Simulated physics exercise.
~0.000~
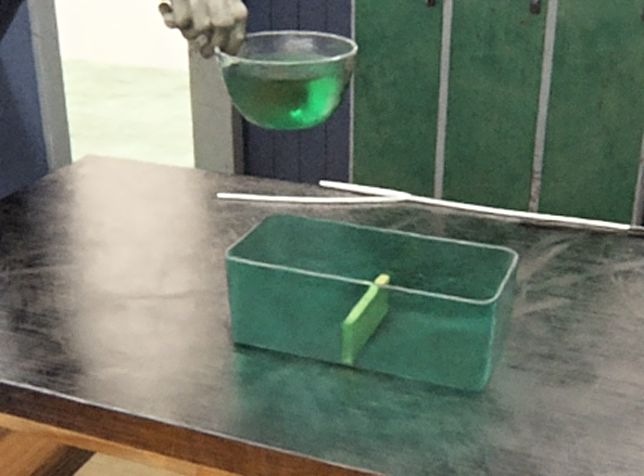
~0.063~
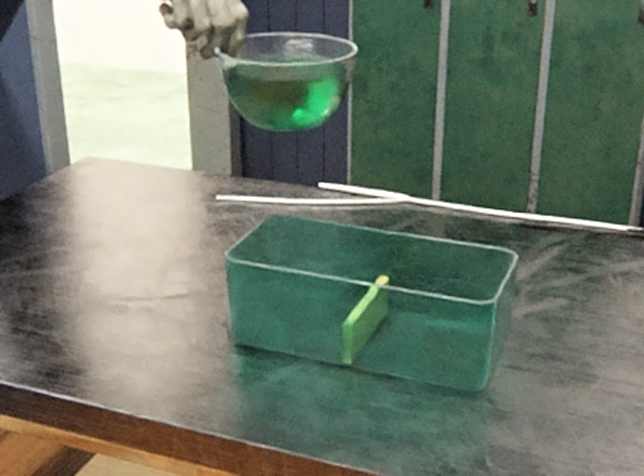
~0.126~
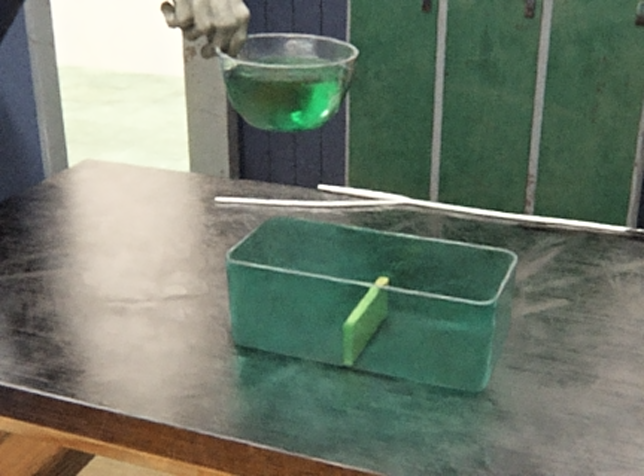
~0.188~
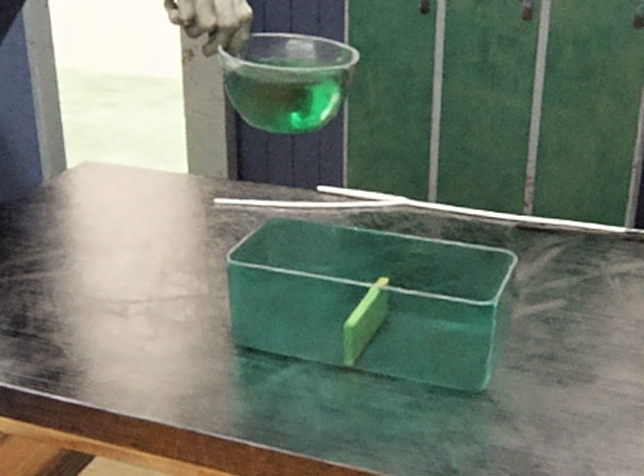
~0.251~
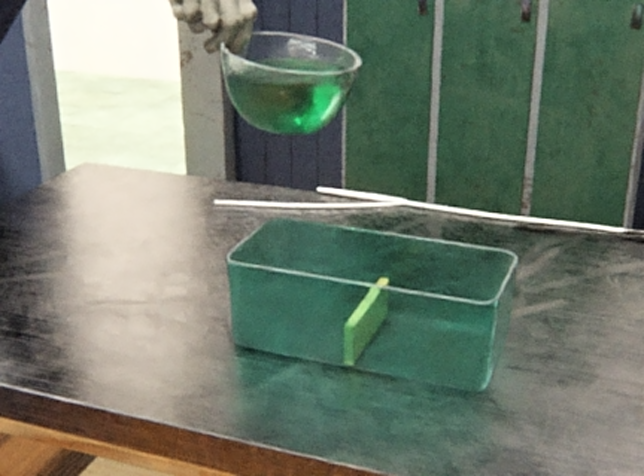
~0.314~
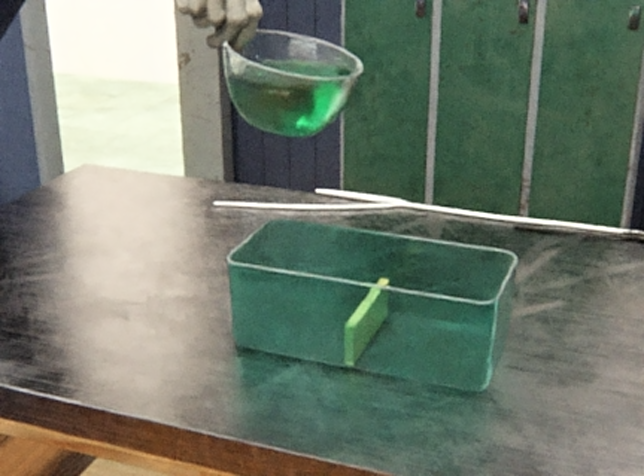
At first, a hand holds a clear round bowl of green-tinted water level above a dark table, where an empty oblong basin stands with a low green wall across its floor. The bowl then slowly leans to the right, its right rim dipping slightly while the water shifts inside and the basin stays still.
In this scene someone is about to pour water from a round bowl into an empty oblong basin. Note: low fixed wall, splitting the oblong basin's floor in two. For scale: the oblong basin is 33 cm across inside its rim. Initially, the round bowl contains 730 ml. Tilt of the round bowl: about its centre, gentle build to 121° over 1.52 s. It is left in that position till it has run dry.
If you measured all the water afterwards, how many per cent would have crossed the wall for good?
Around 87 per cent would have crossed.
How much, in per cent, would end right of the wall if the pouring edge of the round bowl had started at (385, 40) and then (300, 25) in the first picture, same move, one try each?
Result: 95 per cent, then 45 per cent.
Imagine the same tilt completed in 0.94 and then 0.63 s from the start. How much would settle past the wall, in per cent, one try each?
In order, 75 and 65 per cent.
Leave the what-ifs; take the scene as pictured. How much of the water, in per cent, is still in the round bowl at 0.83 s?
I reckon about 48 in a hundred is still held.
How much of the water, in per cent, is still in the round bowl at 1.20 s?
Close to 0 percent of the whole amount.
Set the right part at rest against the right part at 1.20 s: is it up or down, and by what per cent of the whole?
I'd say it grows by some 2.
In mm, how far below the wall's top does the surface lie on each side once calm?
Left roughly 48 mm; right roughly 24 mm.
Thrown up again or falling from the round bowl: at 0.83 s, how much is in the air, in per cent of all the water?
Roughly 38 percent.
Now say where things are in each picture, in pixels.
In the first picture, it leans 0°; its right rim is at (352, 54); the water meets the walls at (232, 61) and (349, 72); the oblong basin's rim runs from (247, 235) to (507, 278); the wall's top is at (367, 299).
In the second picture, it leans 1°; its right rim is at (352, 56); the water meets the walls at (232, 62) and (349, 75).
In the third picture, it leans 2°; its right rim is at (353, 60); the water meets the walls at (233, 64) and (348, 76).
In the fourth picture, it leans 5°; its right rim is at (354, 64); the water meets the walls at (234, 65) and (349, 78).
In the fifth picture, it leans 8°; its right rim is at (356, 69); the water meets the walls at (236, 66) and (351, 78).
In the sixth picture, it leans 12°; its right rim is at (358, 75); the water meets the walls at (238, 68) and (355, 80).
Then, 0.83 s in, the tilt is 69° and 49 per cent is still to pour, 0 is left of the wall and 14 right of it.
Then, 1.20 s in, the tilt is 108° and 0 per cent is still to pour, 6 is left of the wall and 85 right of it.
Then, 1.59 s in, the tilt is 121° and 0 per cent is still to pour, 12 is left of the wall and 87 right of it.
Then, 2.02 s in, the tilt is 121° and 0 per cent is still to pour, 12 is left of the wall and 87 right of it.
Finally, 12 per cent lies left of the wall, 87 right of it and 1 outside.
